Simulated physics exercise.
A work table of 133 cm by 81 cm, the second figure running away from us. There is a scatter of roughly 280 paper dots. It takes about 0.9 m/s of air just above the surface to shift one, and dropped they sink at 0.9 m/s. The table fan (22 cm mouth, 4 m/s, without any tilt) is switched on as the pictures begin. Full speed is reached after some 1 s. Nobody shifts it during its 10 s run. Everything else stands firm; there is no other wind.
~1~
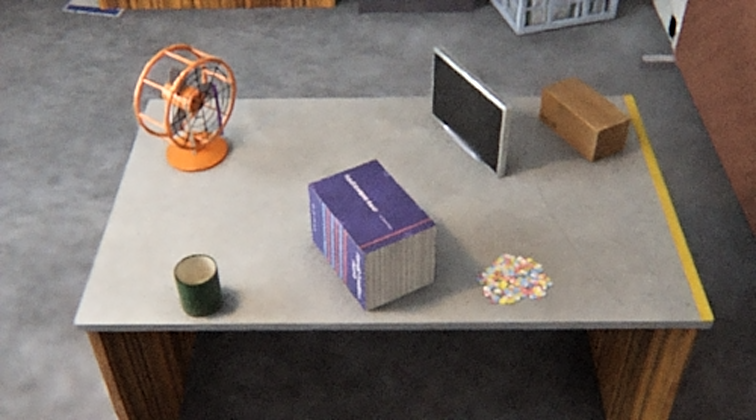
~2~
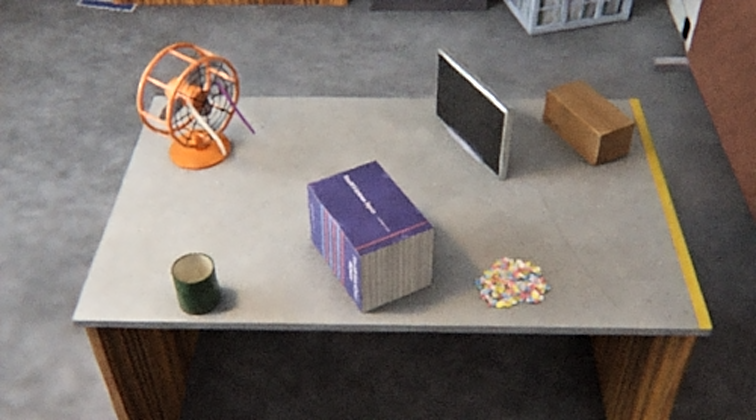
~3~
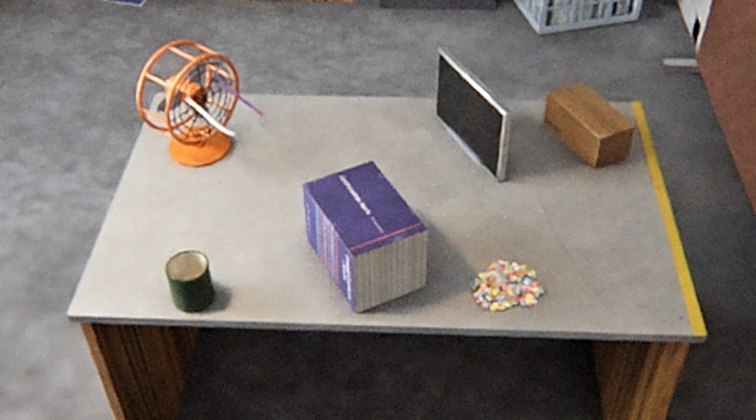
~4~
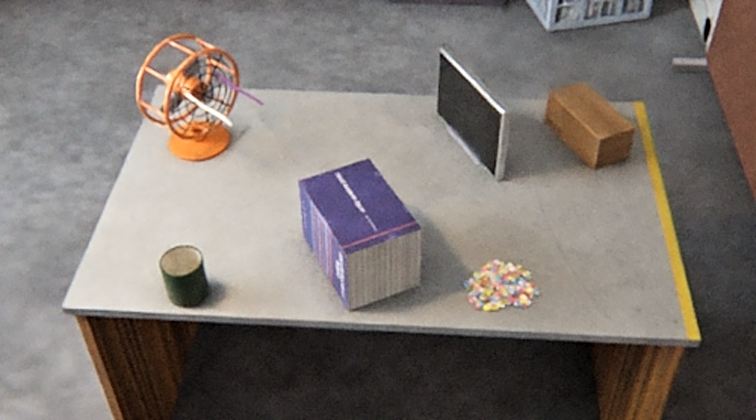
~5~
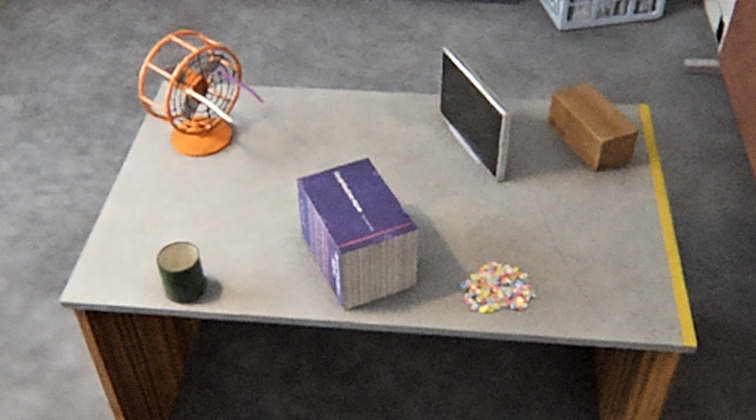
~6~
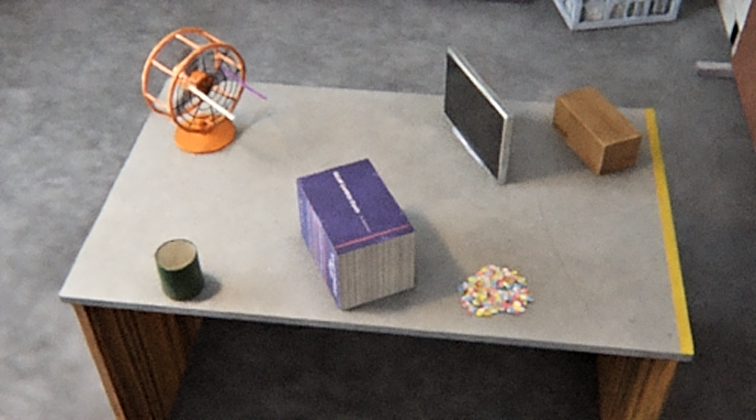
Orange table fan running on a grey work table while paper dots, a purple book, laptop, green cup and box stay still.
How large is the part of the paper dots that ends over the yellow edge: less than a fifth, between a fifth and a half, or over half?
The share over the yellow edge is under a fifth.
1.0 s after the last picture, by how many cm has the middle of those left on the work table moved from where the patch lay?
Roughly 5 cm.
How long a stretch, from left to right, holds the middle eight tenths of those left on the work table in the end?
About 10 cm.
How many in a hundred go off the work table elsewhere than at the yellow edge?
Some 60 per cent.
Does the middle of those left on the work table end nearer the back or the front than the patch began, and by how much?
To the back, by about 15 cm.
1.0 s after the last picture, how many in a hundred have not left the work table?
Near 100 %.
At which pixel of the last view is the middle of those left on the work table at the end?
Near (391, 238).
Then, 1.0 s after the last picture, 0 % are over the yellow edge; the middle of those still in play is near (477, 288); 0 % have settled or left.
Then, 2.2 s after the last picture, 2 % are over the yellow edge; the middle of those still in play is near (455, 287); 21 % have settled or left.
Then, 4.6 s after the last picture, 3 % are over the yellow edge; the middle of those still in play is near (415, 261); 49 % have settled or left.
Then, 9.1 s after the last picture, at the end, 8 % are over the yellow edge; the middle of those still in play is near (391, 238).
